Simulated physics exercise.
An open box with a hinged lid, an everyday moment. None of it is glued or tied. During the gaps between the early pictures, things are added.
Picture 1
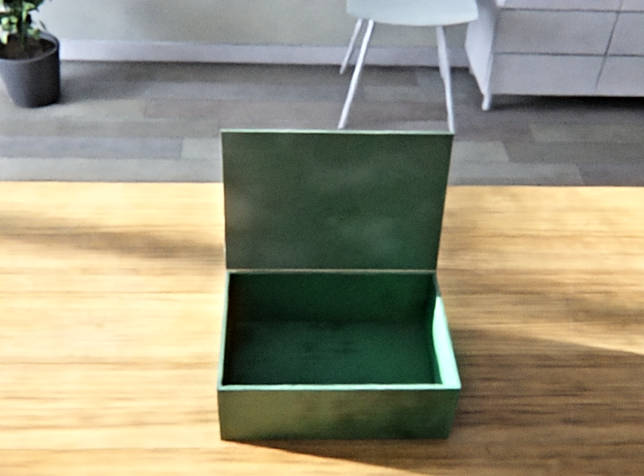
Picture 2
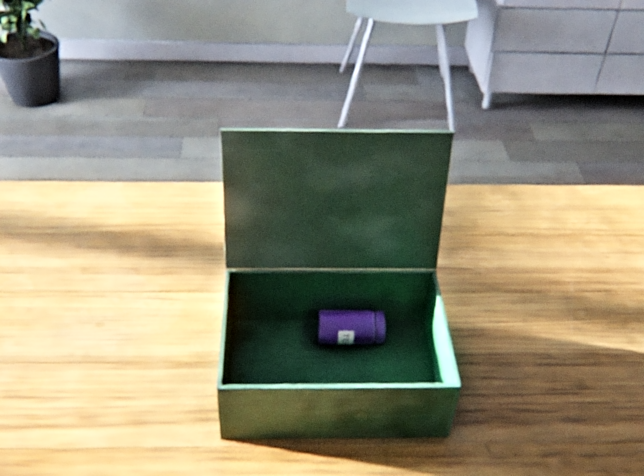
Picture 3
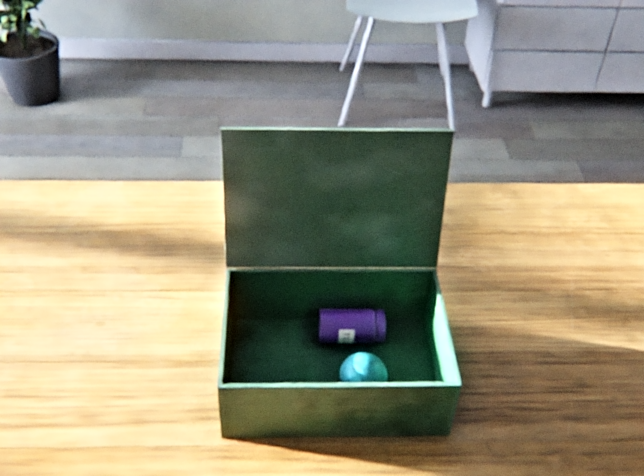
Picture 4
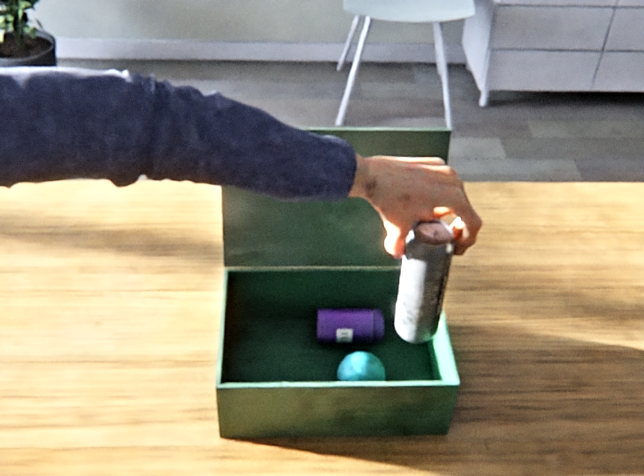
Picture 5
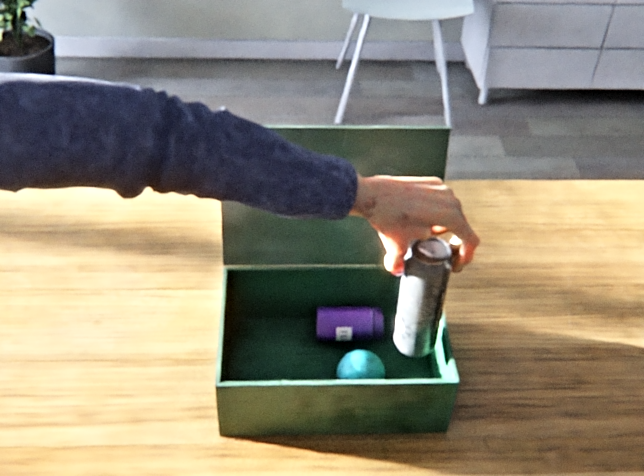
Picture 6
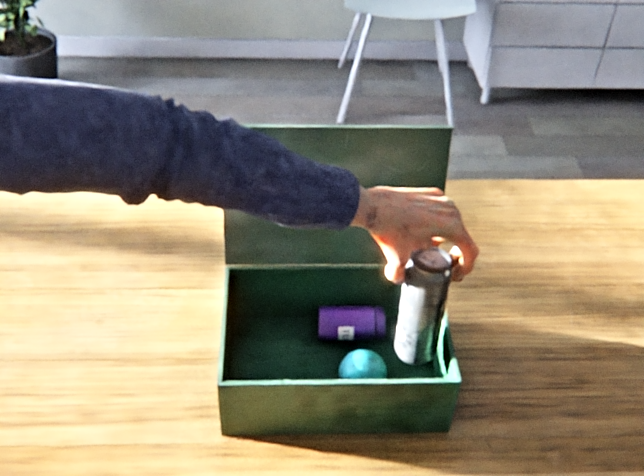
The footage shows an open green box on a wooden table, empty at first, then holding a purple container and a teal ball, before a hand reaches in from the left and lowers a grey can into its right side.
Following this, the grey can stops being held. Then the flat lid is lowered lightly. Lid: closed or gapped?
You can see the lid can't settle down properly.
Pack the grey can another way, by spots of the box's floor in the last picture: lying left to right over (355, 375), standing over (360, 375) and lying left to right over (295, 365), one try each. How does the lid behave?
Trial 1: Lid fully lowered. Trial 2: Lid fully lowered. Trial 3: Lid fully lowered.
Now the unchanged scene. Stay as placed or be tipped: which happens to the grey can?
It stays as it was set.
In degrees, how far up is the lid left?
I'd say roughly 35 degrees above the rim.
Then, 0.90 s later than the last frame, lid starting down; grey can moved about its own width near (416, 345).
Then, 1.60 s later than the last frame, lid 59° above the rim; grey can moved about its own width near (416, 345).
Then, 2.00 s later than the last frame, lid 33° above the rim; grey can moved about its own width near (416, 345).
Then, 4.20 s later than the last frame, grey can resting near (416, 345).
When it is over, lid 33° above the rim; moved from the start, grey can; the other 2 as before. End places, in pixels of the last picture, grey can near (416, 345).
